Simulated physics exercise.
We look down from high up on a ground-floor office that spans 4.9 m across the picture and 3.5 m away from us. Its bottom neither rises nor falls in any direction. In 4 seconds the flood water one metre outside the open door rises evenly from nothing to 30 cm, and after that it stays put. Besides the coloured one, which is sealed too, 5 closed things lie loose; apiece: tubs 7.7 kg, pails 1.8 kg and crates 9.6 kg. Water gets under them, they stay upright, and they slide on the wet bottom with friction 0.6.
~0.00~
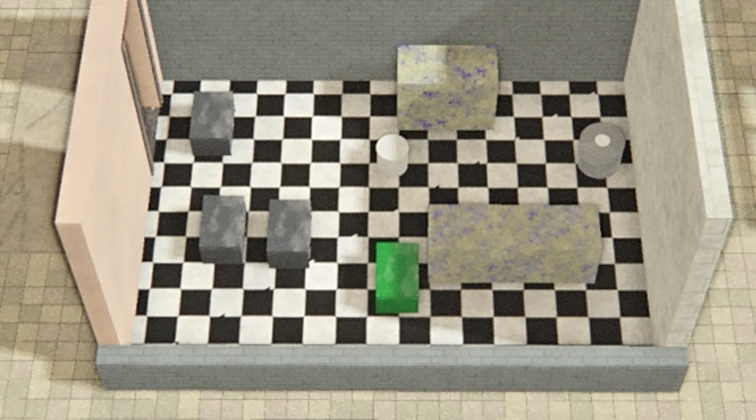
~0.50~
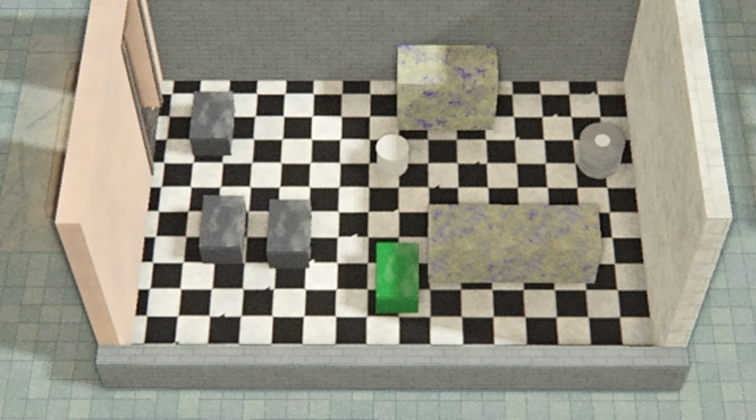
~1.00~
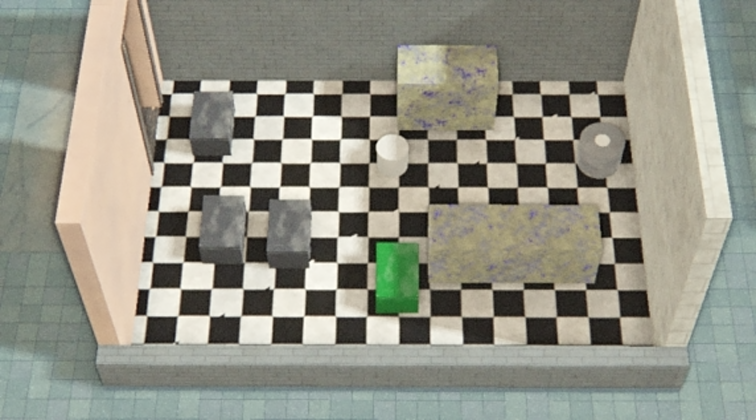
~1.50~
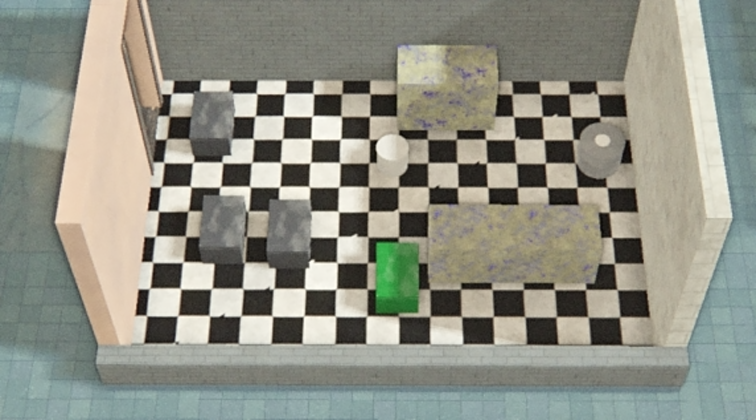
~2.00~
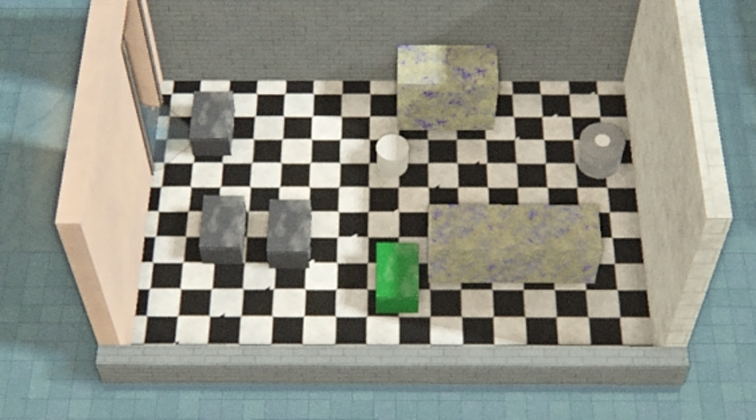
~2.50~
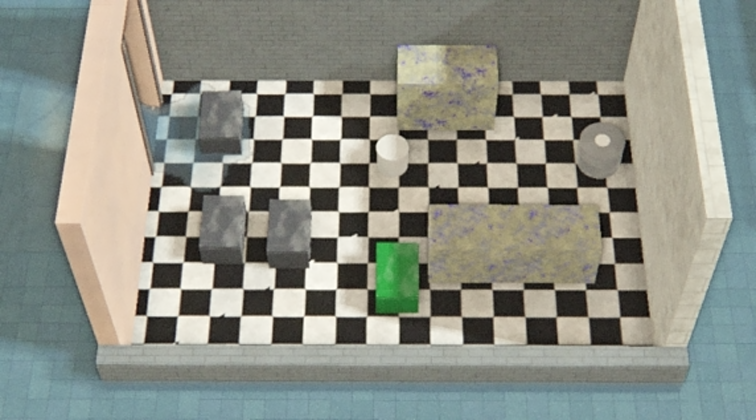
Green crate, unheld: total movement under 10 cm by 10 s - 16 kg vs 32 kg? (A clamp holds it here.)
Only the heavier mass succeeds.
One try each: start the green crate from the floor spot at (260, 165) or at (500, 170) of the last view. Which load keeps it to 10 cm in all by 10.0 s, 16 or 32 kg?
Well, at the first spot no weight will do, and at the second no weight will do.
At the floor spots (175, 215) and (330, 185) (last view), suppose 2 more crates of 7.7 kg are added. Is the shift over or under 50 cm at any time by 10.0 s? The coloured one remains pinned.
Those two come out inside the line and over the line, in that order.
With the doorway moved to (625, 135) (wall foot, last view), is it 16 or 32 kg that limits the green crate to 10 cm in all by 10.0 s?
Lab note: Lower mass sufficient.
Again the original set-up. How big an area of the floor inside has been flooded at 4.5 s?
At that time the wet patch spans about 6.5 m2.
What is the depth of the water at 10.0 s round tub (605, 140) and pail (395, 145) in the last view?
Depths: Near 11 cm, then near 13 cm.
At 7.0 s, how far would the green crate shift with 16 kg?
Roughly 10 cm.
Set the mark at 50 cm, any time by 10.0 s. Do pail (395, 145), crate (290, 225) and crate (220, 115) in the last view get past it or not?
In order: Above the mark, within the mark, above the mark.
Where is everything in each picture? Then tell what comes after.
The green crate at (397, 270) rests on the ground; water covers 0.0 m2; 0 of 6 have shifted, in the first frame.
The green crate at (397, 270) rests on the ground; 0.0 m2 under water; 0 of 6 have shifted, in the second frame.
The green crate at (397, 270) rests on the ground; water covers 0.0 m2; 0 of 6 have shifted, in the third frame.
The green crate at (397, 270), on the bottom; 0.0 m2 under water; 0 of 6 have shifted, in the fourth frame.
The green crate at (397, 270) rests on the ground; water covers 0.2 m2; 0 of 6 have shifted, in the fifth frame.
The green crate at (397, 270), on the bottom; water covers 0.8 m2; 1 of 6 have shifted, in the sixth frame.
After 3.5 s the green crate would be 0 cm from its start with 16 kg and 0 cm from its start with 32 kg; 0 cm of water round it then.
After 4.5 s the green crate would be 0 cm from its start with 16 kg and 0 cm from its start with 32 kg; 1 cm of water round it then.
After 7.0 s the green crate would be 12 cm from its start with 16 kg and 0 cm from its start with 32 kg; 6 cm of water round it then.
After 10.0 s the green crate would be 84 cm from its start with 16 kg and 0 cm from its start with 32 kg; 10 cm of water round it then.
